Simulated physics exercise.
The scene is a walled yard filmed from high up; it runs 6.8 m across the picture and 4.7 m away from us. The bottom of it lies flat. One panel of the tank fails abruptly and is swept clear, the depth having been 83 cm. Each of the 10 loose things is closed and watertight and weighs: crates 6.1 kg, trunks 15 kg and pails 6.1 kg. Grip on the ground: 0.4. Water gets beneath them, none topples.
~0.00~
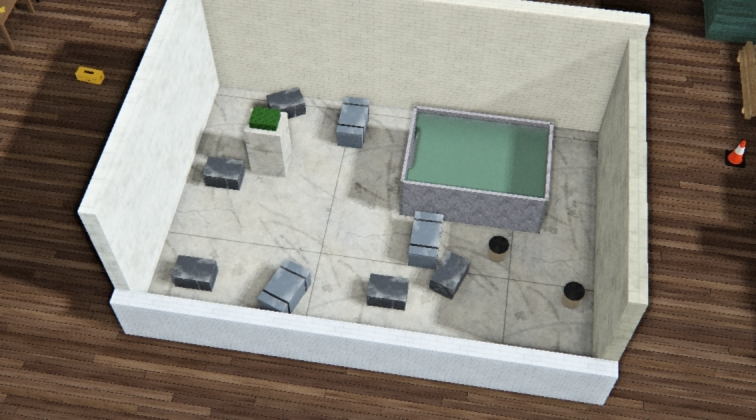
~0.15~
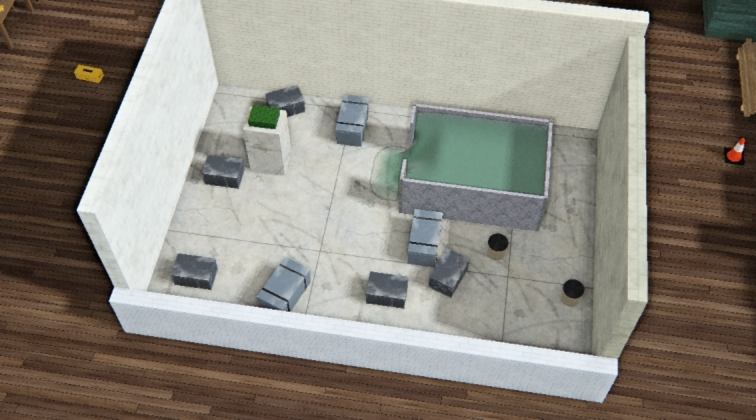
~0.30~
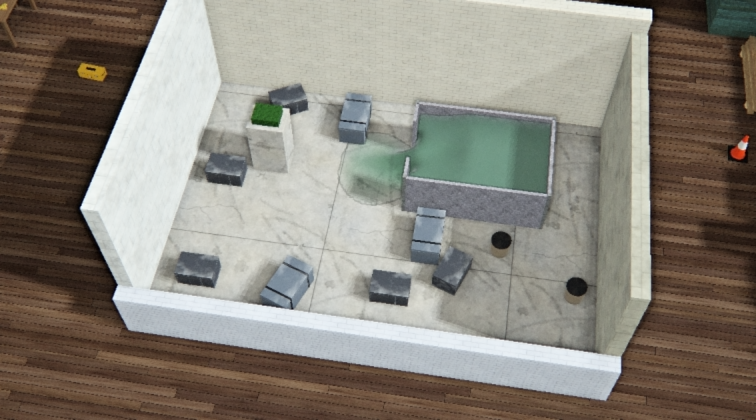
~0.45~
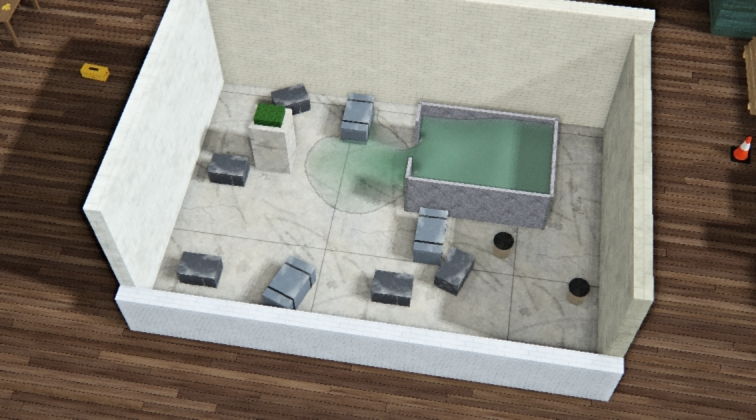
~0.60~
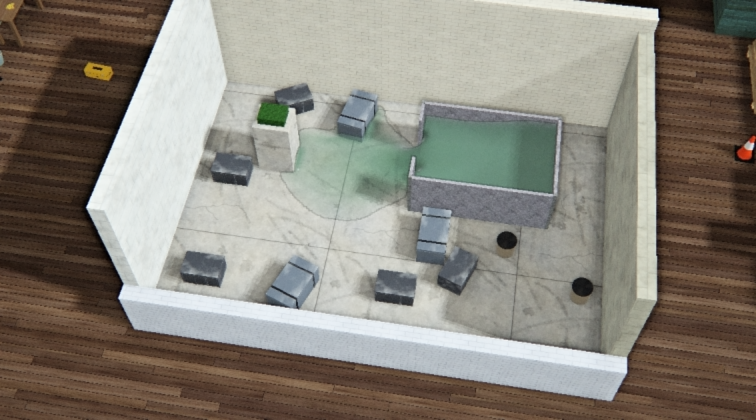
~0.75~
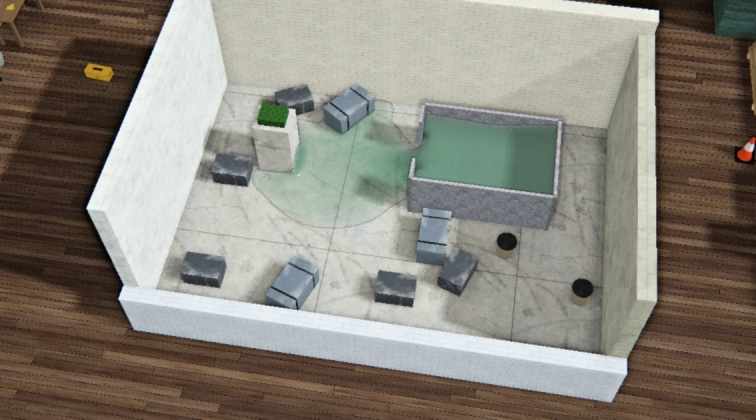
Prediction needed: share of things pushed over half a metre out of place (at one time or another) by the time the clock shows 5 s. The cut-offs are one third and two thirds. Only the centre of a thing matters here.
By the time shown, one third up to two thirds will have gone that far.
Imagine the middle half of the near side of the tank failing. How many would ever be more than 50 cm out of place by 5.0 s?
The count would be 8.
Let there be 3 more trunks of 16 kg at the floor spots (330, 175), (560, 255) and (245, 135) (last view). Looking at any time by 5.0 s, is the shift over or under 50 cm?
Result, in sequence: Above the mark / below the mark / above the mark.
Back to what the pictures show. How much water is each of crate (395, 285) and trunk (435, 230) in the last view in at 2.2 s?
First roughly 0 cm, second roughly 0 cm.
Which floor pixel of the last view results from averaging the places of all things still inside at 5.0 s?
I'd put it around (393, 254).
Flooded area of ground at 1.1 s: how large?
Close to 13 m2, I'd say.
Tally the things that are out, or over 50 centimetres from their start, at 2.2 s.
By then the count is 2.
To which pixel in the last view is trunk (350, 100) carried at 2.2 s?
Around (274, 77).
After 1.1 s 1 of 10 are over 50 cm from their spots; 0 afloat.
After 2.2 s 2 of 10 are over 50 cm from their spots; 4 afloat.
After 3.5 s 4 of 10 are over 50 cm from their spots; 4 afloat.
After 5.0 s 6 of 10 are over 50 cm from their spots, and 6 have been at some point; 5 afloat.
